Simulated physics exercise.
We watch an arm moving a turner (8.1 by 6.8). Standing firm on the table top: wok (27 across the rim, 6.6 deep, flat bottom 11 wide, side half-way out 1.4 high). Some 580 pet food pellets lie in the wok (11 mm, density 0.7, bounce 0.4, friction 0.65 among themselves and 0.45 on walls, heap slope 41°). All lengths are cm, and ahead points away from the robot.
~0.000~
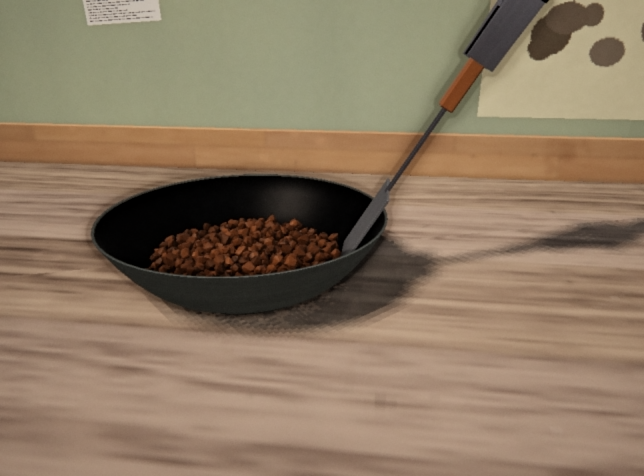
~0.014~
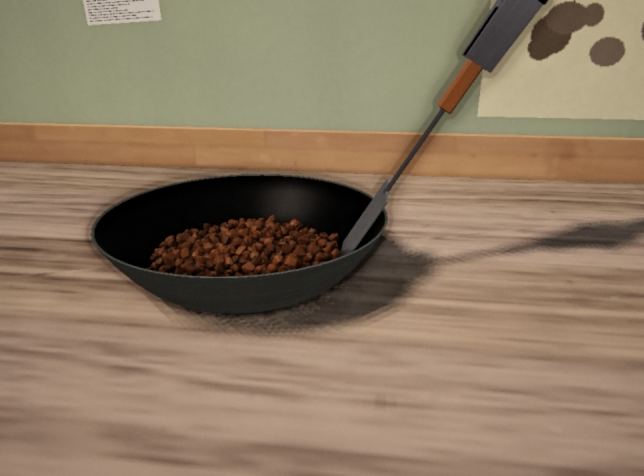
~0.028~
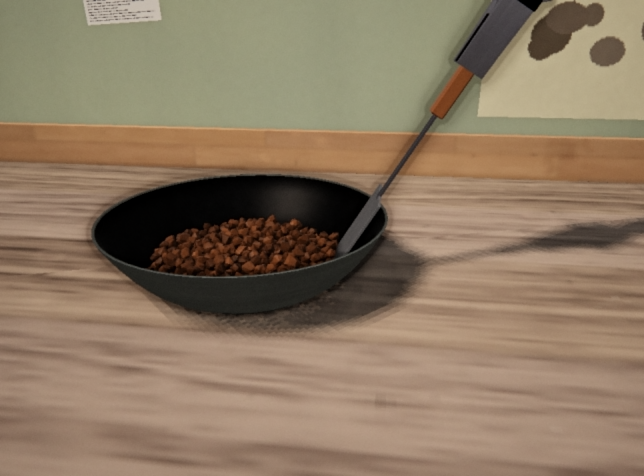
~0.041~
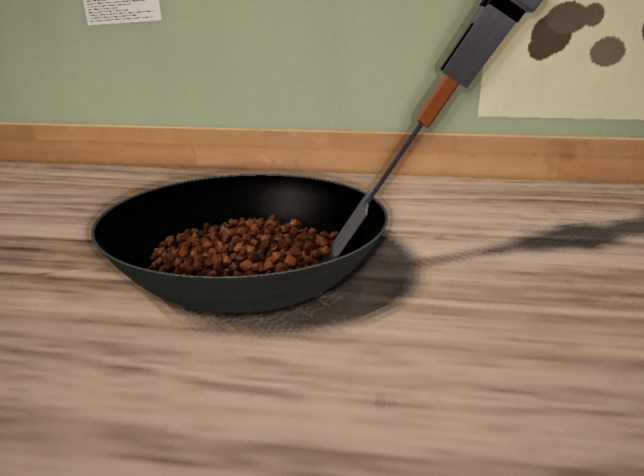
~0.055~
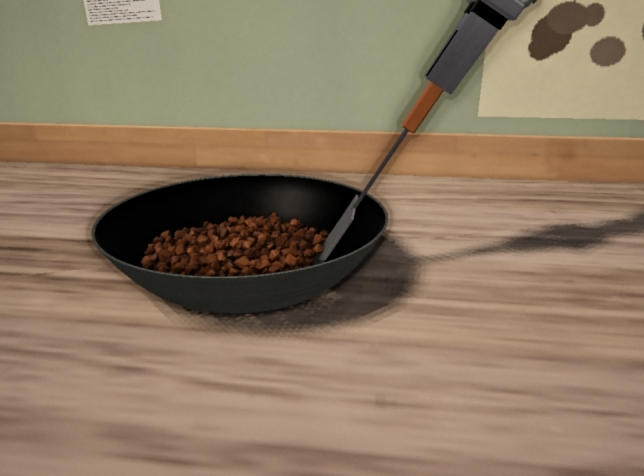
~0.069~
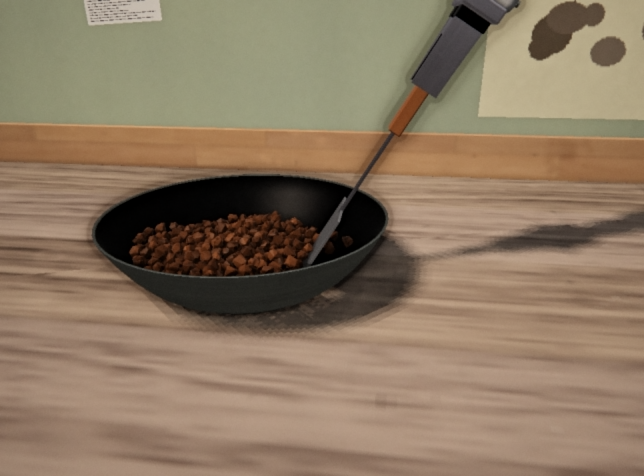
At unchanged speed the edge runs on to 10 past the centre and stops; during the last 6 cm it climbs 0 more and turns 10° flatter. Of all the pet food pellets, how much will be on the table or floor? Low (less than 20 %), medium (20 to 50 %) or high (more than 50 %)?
On the table or floor the share is medium, 20 to 50 %.
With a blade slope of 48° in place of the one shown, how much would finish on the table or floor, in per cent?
In that case some 25 per cent.
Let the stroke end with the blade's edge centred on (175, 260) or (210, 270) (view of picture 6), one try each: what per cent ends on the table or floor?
Some 10 and 0 per cent.
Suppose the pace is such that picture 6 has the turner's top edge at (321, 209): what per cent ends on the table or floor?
About 40 per cent.
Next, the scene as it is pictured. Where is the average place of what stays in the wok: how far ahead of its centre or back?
Roughly 3.0 cm ahead.
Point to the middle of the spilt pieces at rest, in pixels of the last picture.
Near (41, 258).
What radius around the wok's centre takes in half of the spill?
About 24 cm.
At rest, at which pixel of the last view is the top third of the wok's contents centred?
Near (170, 241).
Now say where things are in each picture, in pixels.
Turner top edge at (389, 189), sloping 59°; upper third of the load around (247, 252), from x 150 to 335, top at y 220; 575 in the wok, in the first frame.
Turner top edge at (387, 190), sloping 59°; upper third of the load around (247, 252), from x 150 to 335, top at y 220, in the second frame.
Turner top edge at (380, 194), sloping 59°; upper third of the load around (248, 252), from x 150 to 335, top at y 220, in the third frame.
Turner top edge at (368, 201), sloping 59°; upper third of the load around (247, 250), from x 150 to 335, top at y 220, in the fourth frame.
Turner top edge at (355, 206), sloping 59°; upper third of the load around (243, 247), from x 145 to 335, top at y 220, in the fifth frame.
Turner top edge at (342, 209), sloping 59°; upper third of the load around (233, 244), from x 135 to 345, top at y 215; 575 in the wok, in the sixth frame.
By 0.13 s, sloping 59°, highest piece 16 above the table; 574 in the wok, 1 on the blade or in flight.
By 0.19 s, sloping 56°, highest piece 24 above the table; 571 in the wok, 4 on the blade or in flight.
By 0.42 s, sloping 49°, highest piece 22 above the table; 371 in the wok, 55 on the table or floor, 149 on the blade or in flight.
By 1.47 s, sloping 49°, highest piece 7 above the table; 371 in the wok, 204 on the table or floor.
Final count, 371 in the wok, 204 on the table or floor. That is 35 % on the table or floor.
